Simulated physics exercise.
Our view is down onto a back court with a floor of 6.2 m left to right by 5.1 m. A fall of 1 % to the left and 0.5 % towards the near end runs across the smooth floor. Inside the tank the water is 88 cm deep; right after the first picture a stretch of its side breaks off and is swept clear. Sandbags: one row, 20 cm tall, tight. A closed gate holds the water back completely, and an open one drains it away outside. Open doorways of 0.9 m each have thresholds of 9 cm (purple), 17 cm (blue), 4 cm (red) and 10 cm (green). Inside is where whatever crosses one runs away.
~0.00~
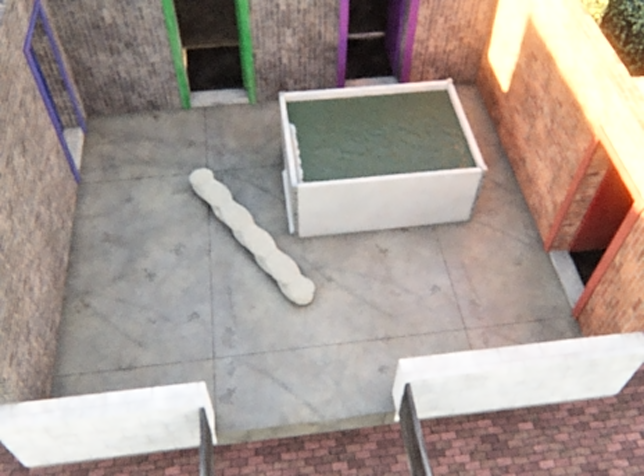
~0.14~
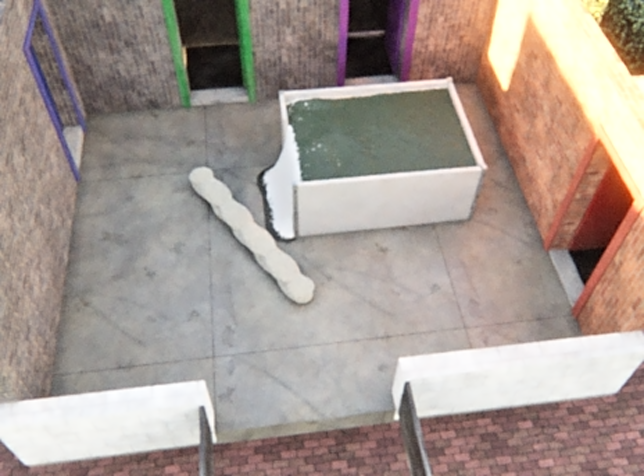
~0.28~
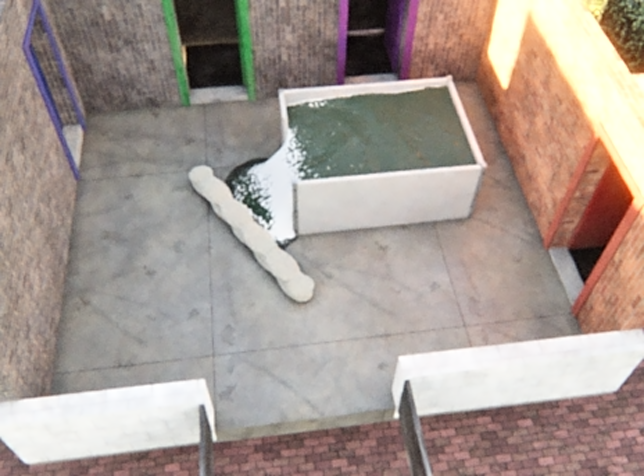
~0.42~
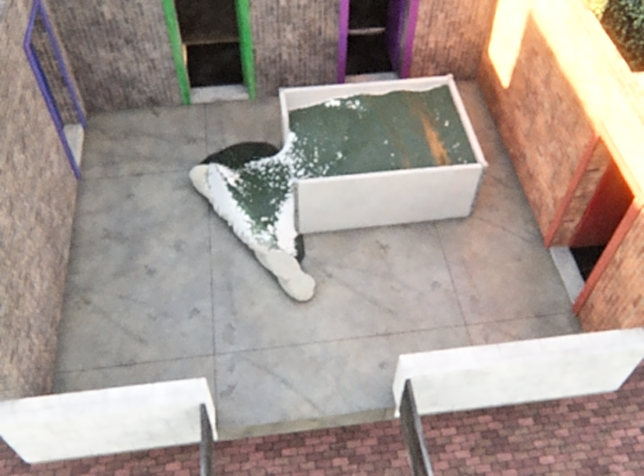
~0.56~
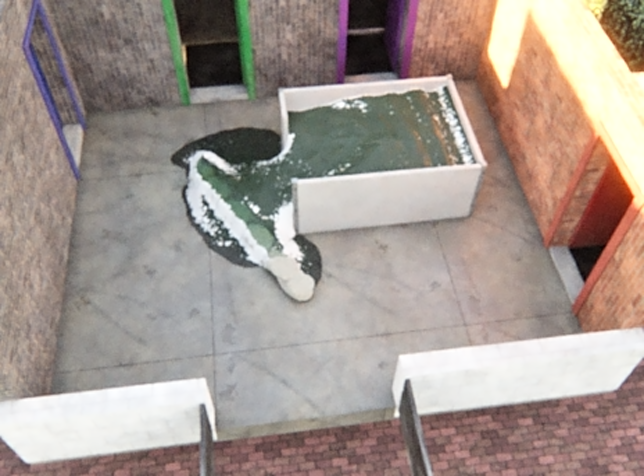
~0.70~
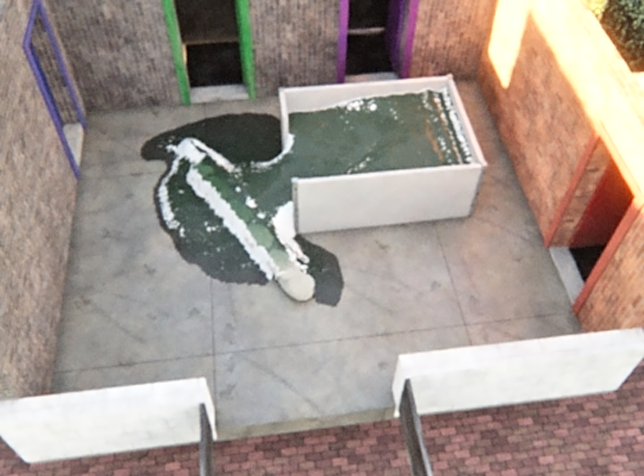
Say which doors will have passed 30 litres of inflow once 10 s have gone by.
As I see it, the purple door holds the inflow within the limit; the blue door lets the inflow top the limit; the red door lets the inflow top the limit; the green door lets the inflow top the limit.
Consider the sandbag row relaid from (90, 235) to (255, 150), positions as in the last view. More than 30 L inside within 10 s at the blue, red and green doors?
At the blue door the limit is not reached, at the red door it is exceeded, and at the green door it is not reached.
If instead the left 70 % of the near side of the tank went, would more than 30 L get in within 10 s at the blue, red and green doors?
Compared with the limit, blue is lower, red is higher and green is lower.
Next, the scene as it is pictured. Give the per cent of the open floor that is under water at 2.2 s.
Around 65 per cent.
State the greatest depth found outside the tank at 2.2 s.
Up to near 48 cm.
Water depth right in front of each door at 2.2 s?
In cm: Purple 0, blue 35, red 0, green 20.
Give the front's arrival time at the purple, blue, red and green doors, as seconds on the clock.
Door times: Purple 3.0 s / blue 1.2 s / red 3.2 s / green 0.9 s.
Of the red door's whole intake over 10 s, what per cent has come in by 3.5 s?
Fraction in by then: Around 0 per cent.
After 1.4 s water covers 45 % of the floor and is deepest (61 cm) near (249, 215); purple door not reached, blue door 23 cm at the sill, 0 L in, red door not reached, green door 11 cm at the sill, 1 L in.
After 2.2 s water covers 65 % of the floor and is deepest (48 cm) near (249, 215); purple door not reached, blue door 35 cm at the sill, 30 L in, red door not reached, green door 20 cm at the sill, 49 L in.
After 3.5 s water covers 75 % of the floor and is deepest (32 cm) near (249, 215); purple door 1 cm at the sill, 0 L in, blue door 20 cm at the sill, 85 L in, red door 2 cm at the sill, 0 L in, green door 24 cm at the sill, 147 L in.
After 6.0 s water covers 90 % of the floor and is deepest (21 cm) near (87, 114); purple door 3 cm at the sill, 0 L in, blue door 14 cm at the sill, 90 L in, red door 8 cm at the sill, 3 L in, green door 17 cm at the sill, 291 L in.
After 10.0 s water covers 95 % of the floor and is deepest (15 cm) near (69, 255); purple door 8 cm at the sill, 0 L in, blue door 11 cm at the sill, 90 L in, red door 6 cm at the sill, 59 L in, green door 9 cm at the sill, 315 L in.
